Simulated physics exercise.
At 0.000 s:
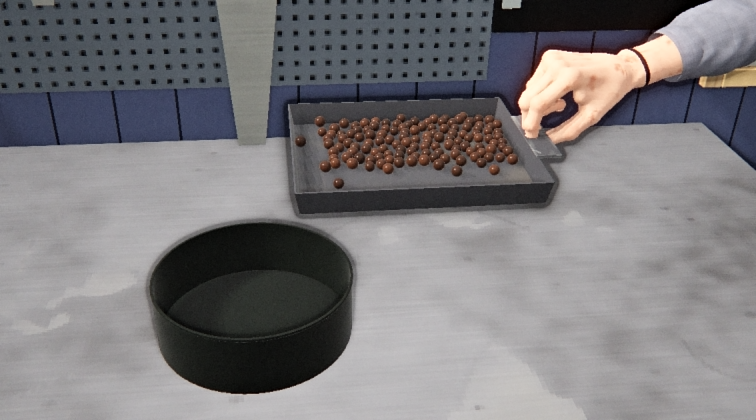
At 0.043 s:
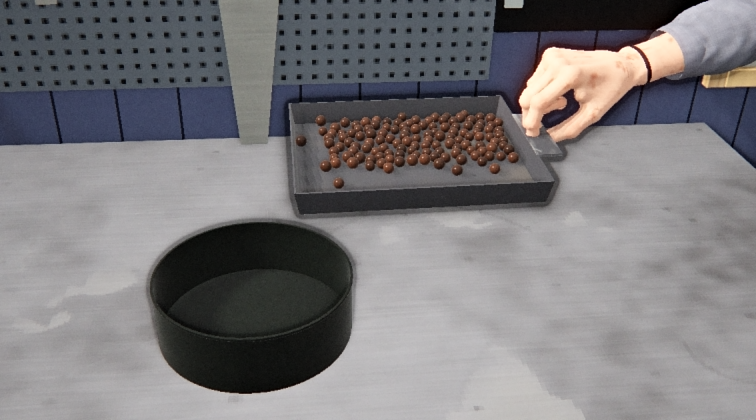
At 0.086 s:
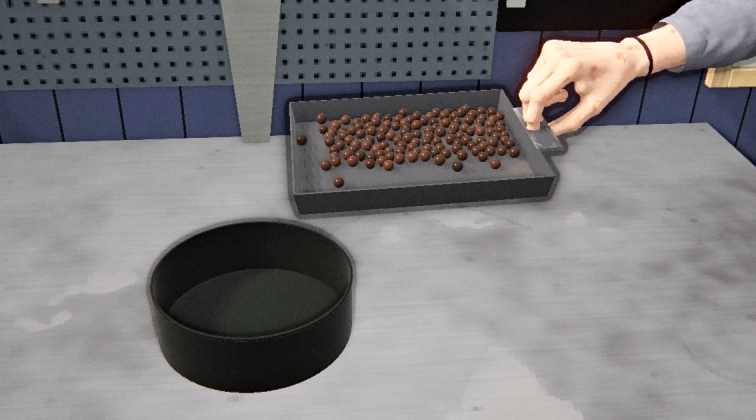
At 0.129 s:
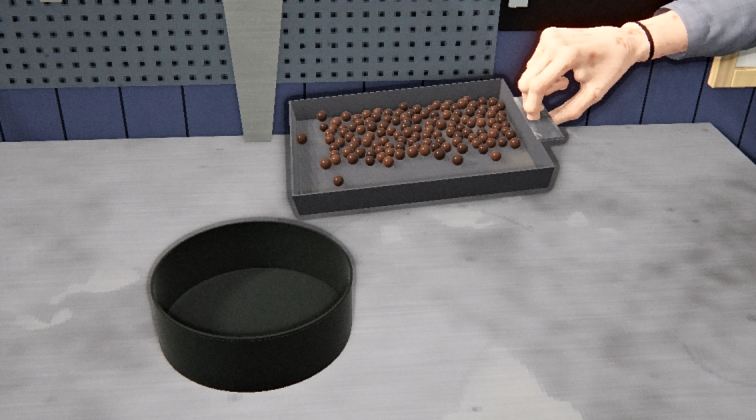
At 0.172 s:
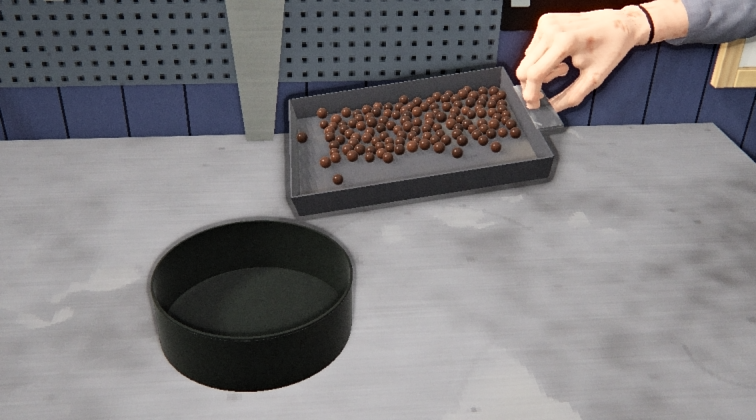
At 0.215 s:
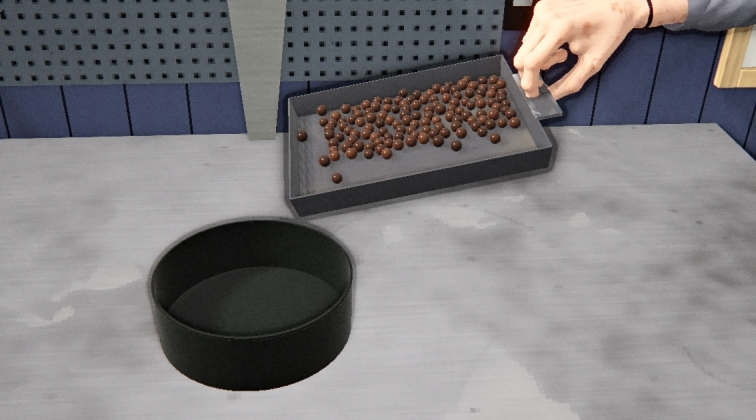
Hand gripping the right end of a dark tray of brown balls, slowly raising that end behind an empty black round pot.
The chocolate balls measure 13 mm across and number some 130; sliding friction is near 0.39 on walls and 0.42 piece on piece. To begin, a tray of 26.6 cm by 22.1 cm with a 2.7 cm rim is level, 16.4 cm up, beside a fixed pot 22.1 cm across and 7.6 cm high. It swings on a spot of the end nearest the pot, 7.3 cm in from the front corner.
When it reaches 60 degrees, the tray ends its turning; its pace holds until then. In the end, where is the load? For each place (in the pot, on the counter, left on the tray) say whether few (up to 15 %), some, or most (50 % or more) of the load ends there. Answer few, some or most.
Pot: Few; counter: Few; left on the tray: Most.
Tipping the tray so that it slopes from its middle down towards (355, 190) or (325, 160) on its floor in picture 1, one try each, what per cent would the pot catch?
10 and 0 %.
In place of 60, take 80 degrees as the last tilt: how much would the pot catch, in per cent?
Result: Close to 70 %.
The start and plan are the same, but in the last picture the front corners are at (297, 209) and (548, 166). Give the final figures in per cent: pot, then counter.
Pot: 30, counter: 5.
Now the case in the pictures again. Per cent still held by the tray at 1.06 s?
About 95% of the load.
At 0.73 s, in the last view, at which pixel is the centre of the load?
Approx. (314, 135).
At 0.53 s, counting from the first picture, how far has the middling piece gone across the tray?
Displacement on the tray: About 7 cm.
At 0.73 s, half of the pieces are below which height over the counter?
The halfway mark is near 20 cm.
Then, at 0.53 s, tilt 36 degrees; the tray holds 100 %, the pot 0 %.
After 0.73 s, tilt 51 degrees; the tray holds 100 %, the pot 0 %.
Then, at 1.06 s, tilt 60 degrees; the tray holds 95 %, the pot 5 %.
In the end, at 1.7 s, pot 5 %, counter 0 %, tray 95 %.
